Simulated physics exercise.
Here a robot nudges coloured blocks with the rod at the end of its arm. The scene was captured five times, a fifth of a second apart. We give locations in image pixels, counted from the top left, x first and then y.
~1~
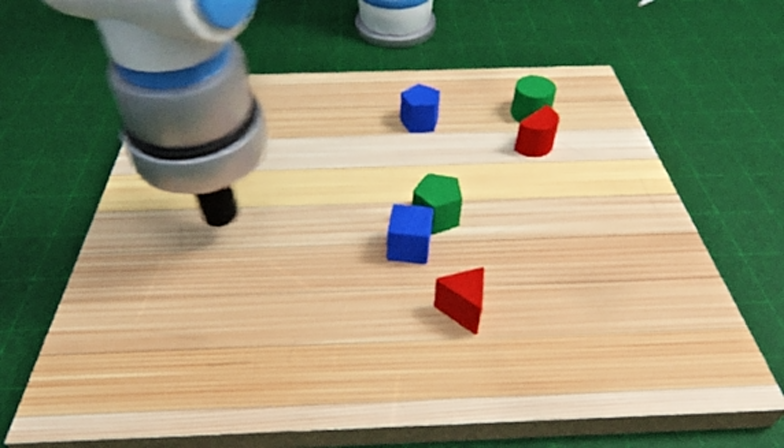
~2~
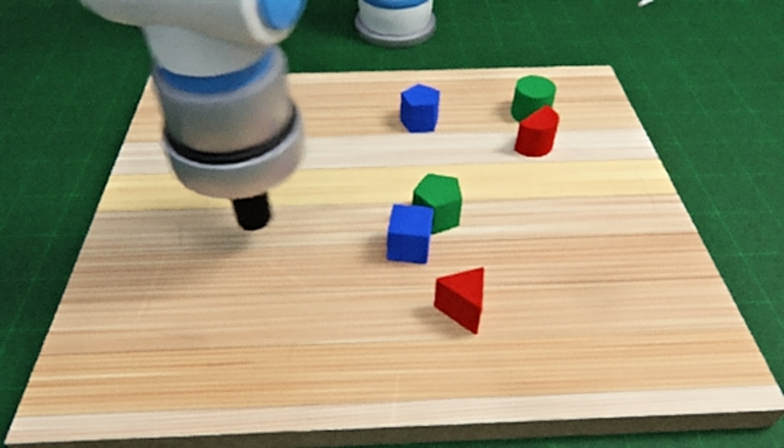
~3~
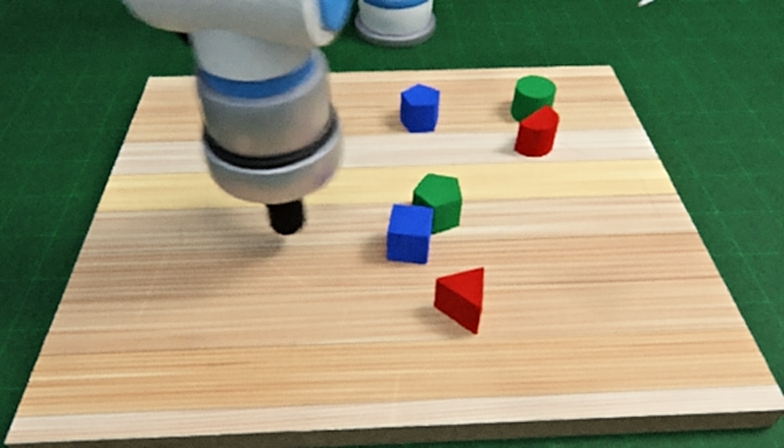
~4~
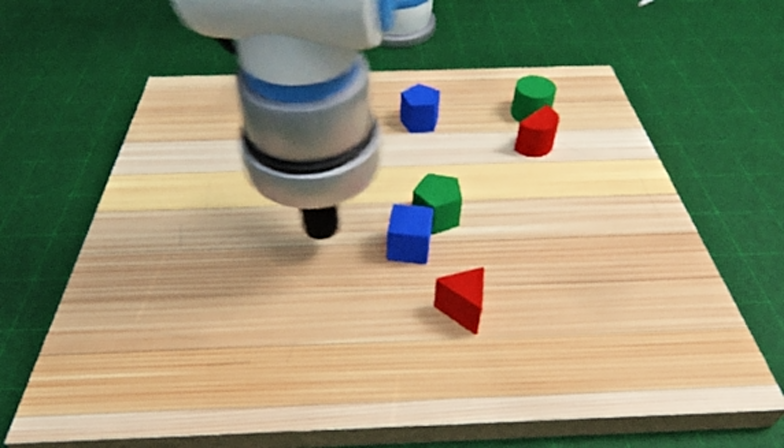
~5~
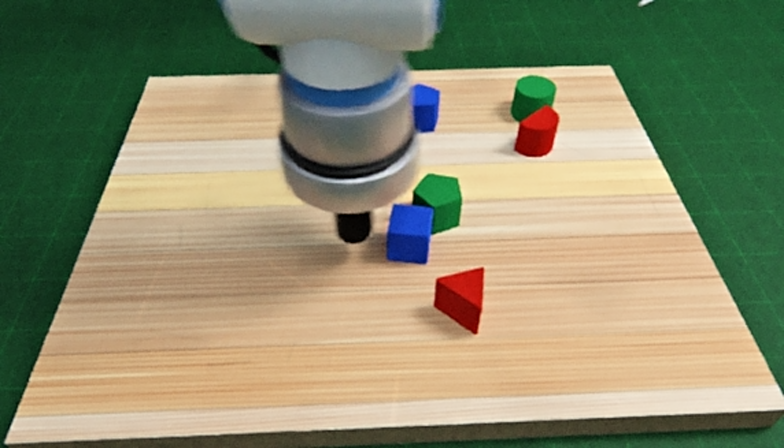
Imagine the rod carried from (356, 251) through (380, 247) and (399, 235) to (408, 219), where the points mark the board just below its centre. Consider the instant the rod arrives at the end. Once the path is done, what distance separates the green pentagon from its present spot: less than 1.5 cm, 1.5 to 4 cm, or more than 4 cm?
The smallest band: Under 1.5 cm.
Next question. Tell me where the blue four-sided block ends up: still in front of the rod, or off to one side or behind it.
My prediction: No longer in front.
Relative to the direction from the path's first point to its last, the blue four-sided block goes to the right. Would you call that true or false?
That is true.
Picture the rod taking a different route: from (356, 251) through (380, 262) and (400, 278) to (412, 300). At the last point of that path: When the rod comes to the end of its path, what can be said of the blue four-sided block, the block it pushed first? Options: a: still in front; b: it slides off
b: It slides off.
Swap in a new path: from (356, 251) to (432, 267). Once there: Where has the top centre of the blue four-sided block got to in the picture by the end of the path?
In the picture, it is at (467, 223).
What follows on the original path. Halfway along, rod (391, 223); blue four-sided block (430, 220).
At the end, rod (409, 200); blue four-sided block (436, 219), turned 15° clockwise; green pentagon (448, 183).
